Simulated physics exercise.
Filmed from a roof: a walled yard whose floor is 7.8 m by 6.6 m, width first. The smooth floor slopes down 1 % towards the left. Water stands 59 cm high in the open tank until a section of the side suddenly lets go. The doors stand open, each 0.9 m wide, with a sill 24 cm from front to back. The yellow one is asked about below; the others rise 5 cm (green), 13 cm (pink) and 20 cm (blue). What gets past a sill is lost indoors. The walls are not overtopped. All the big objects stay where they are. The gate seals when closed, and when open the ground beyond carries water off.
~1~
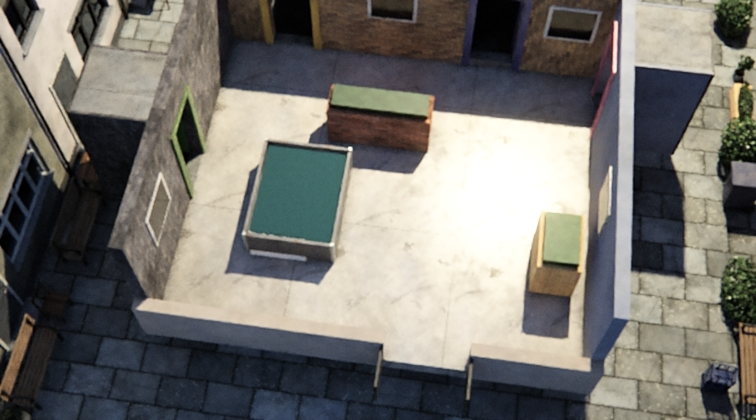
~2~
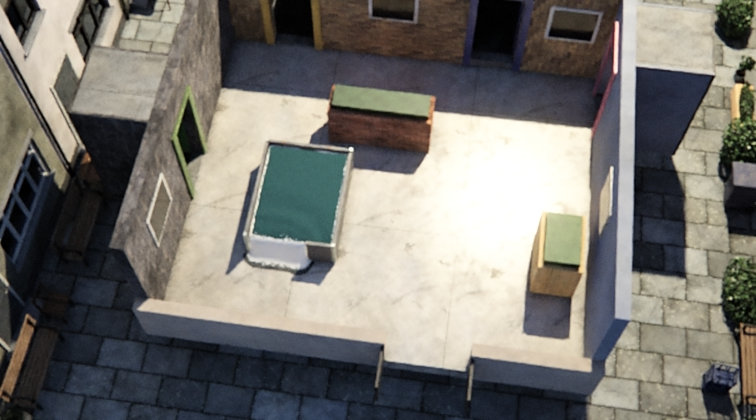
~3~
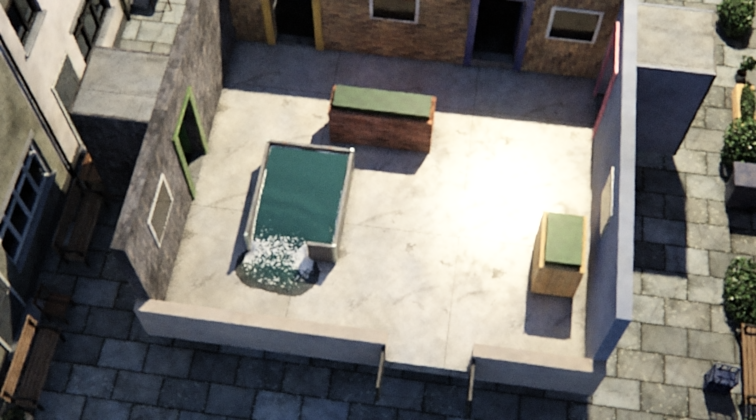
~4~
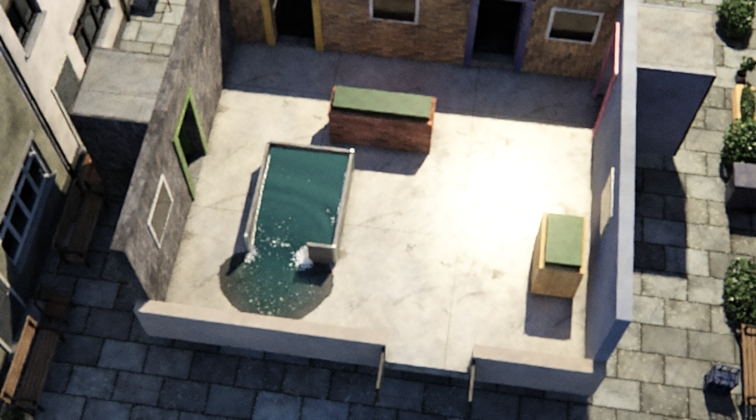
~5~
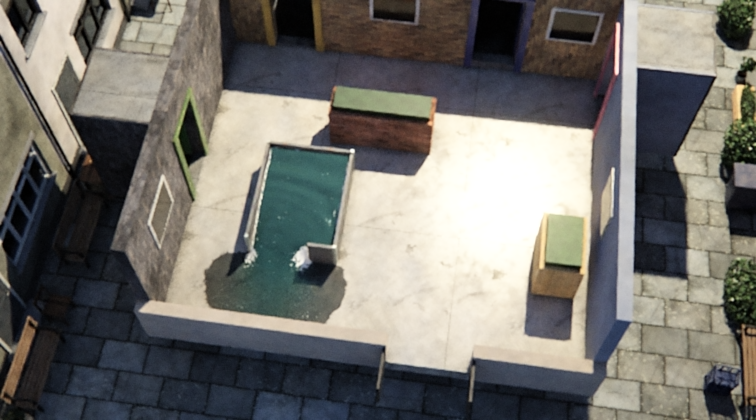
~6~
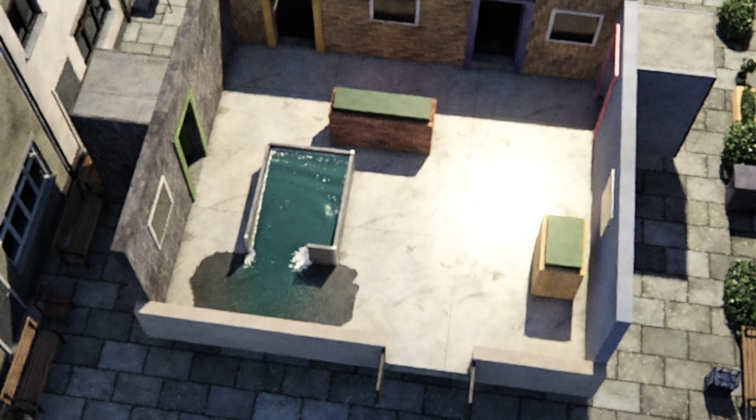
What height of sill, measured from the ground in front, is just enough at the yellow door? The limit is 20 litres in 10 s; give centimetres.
Close to 8.5 cm is just enough.
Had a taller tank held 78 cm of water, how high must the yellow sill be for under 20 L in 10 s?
Then roughly 13.5 cm.
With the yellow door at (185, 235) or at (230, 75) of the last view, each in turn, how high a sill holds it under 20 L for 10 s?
Roughly 6.5 and 8.5 cm.
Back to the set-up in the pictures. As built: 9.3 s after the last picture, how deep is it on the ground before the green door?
About 3.5 cm.
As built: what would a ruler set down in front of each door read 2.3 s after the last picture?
In cm: Green 4, pink 0, yellow 0, blue 0.
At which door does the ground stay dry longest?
Last comes the blue one.
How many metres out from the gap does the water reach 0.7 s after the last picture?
Roughly 2.8 m.
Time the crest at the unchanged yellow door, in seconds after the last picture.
Near 4.5 s.
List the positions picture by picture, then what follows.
The first frame shows the open tank at (299, 193) is whole and still, 59 cm deep; the yellow door at (291, 15) is dry.
In the second frame, water pours out at (279, 248) and has run 0.3 m, to (257, 264); about 8 cm deep outside, 59 cm at the back.
In the third frame, the gap is at (280, 249), the front 0.8 m out at (284, 291); the back of the open tank holds 59 cm.
In the fourth frame, the front is at a hidden place, 1.3 m from the gap at (280, 250); 2.0 m2 of floor is wet, 59 cm left at the back.
In the fifth frame, the front is at a hidden place, 1.6 m from the gap at (280, 251); 2.9 m2 of floor is wet, 57 cm left at the back.
In the sixth frame, water pours out at (280, 252) and has run 1.7 m, to a hidden place; about 6 cm deep outside, 51 cm at the back; 5.1 m in a straight line remain to the yellow door at (293, 18).
Then, 0.7 s after the last picture water covers 10 % of the floor, deepest (45 cm) near (161, 320); it has not reached the yellow door.
Then, 2.3 s after the last picture water covers 35 % of the floor, deepest (30 cm) near (161, 320); it has not reached the yellow door.
Then, 9.3 s after the last picture water covers 90 % of the floor, deepest (10 cm) near (231, 65); 8 cm at the yellow door, 55 litres in over its 6 cm sill.
At the yellow door as built, the water peaked near 13 cm, 4.5 s after the last picture.
With a sill of 6.5 cm, 46 litres would have come in within the 10 s; with 10.5 cm, 7 litres. So under 20 litres takes about 8.5 cm.
